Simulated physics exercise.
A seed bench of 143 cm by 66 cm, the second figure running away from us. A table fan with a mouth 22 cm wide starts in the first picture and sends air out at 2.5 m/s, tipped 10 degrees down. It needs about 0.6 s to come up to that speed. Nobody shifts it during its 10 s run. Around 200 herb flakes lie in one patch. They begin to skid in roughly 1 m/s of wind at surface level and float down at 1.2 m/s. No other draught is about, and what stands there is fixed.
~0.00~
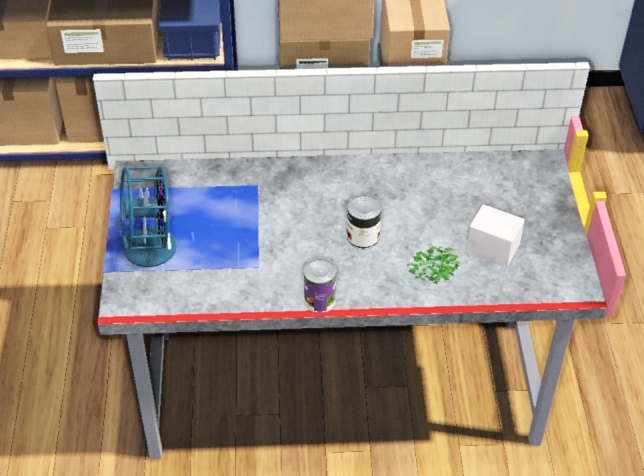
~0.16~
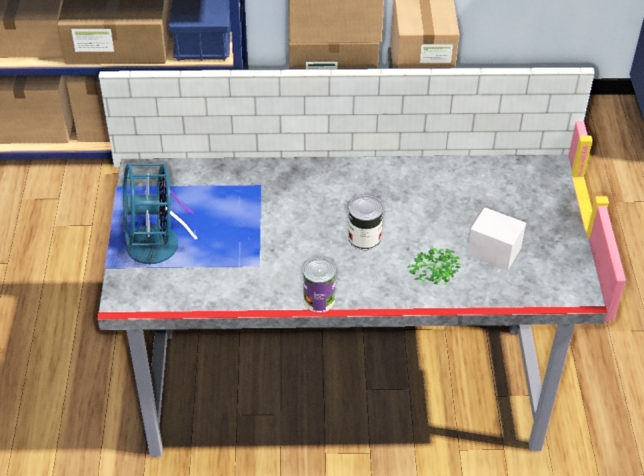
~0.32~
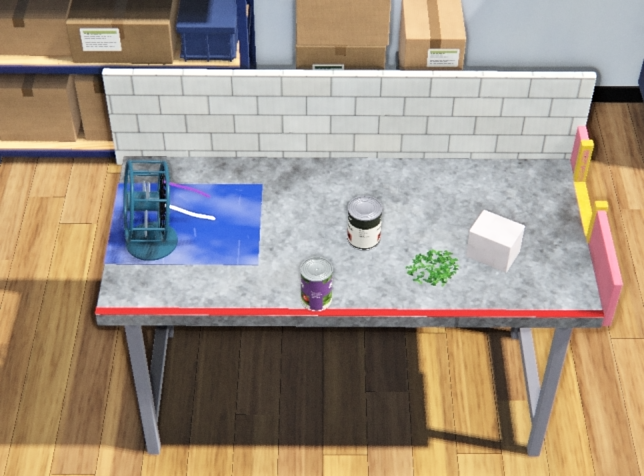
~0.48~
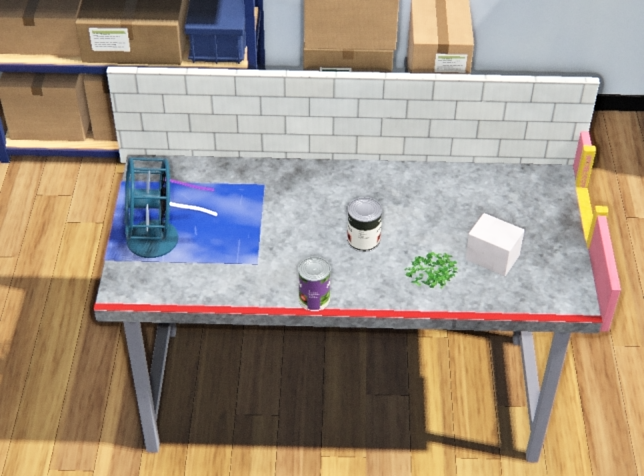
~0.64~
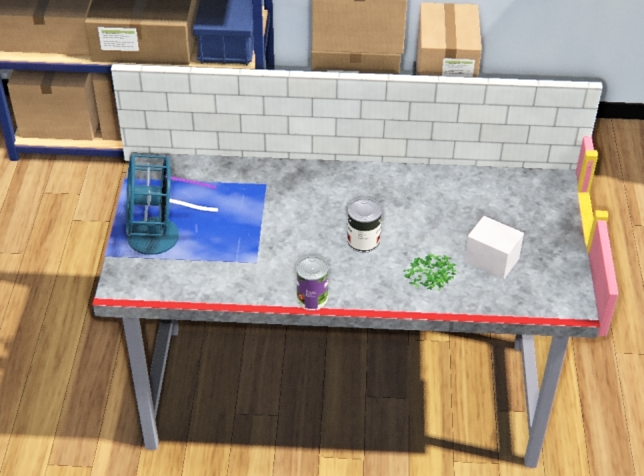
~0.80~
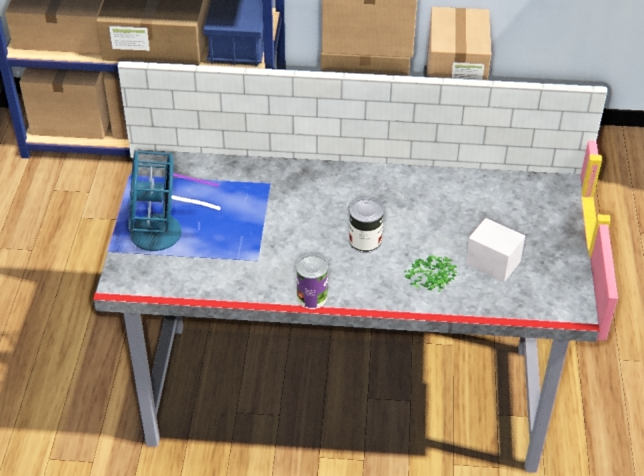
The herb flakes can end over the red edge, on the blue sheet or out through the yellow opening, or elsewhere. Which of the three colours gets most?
It is red that takes the most.
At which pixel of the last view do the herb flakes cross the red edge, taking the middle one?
At about (554, 328).
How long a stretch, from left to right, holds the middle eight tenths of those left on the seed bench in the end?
About 50 cm.
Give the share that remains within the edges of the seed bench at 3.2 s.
Some 80 per cent.
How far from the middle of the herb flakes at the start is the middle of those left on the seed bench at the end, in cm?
About 5 cm.
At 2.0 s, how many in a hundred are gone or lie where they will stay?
About 3 %.
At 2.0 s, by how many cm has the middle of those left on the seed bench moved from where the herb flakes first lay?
About 5 cm.
After 2.0 s the count stands so, 0 % are on the blue sheet, 2 % over the red edge and 0 % out through the yellow opening; the middle of those still in play is near (445, 272).
After 3.2 s the count stands so, 0 % are on the blue sheet, 17 % over the red edge and 0 % out through the yellow opening; the middle of those still in play is near (441, 269).
After 5.5 s the count stands so, 0 % are on the blue sheet, 28 % over the red edge and 0 % out through the yellow opening; the middle of those still in play is near (439, 268).
After 10.0 s, at the end, 0 % are on the blue sheet, 34 % over the red edge and 1 % out through the yellow opening; the middle of those still in play is near (438, 266).
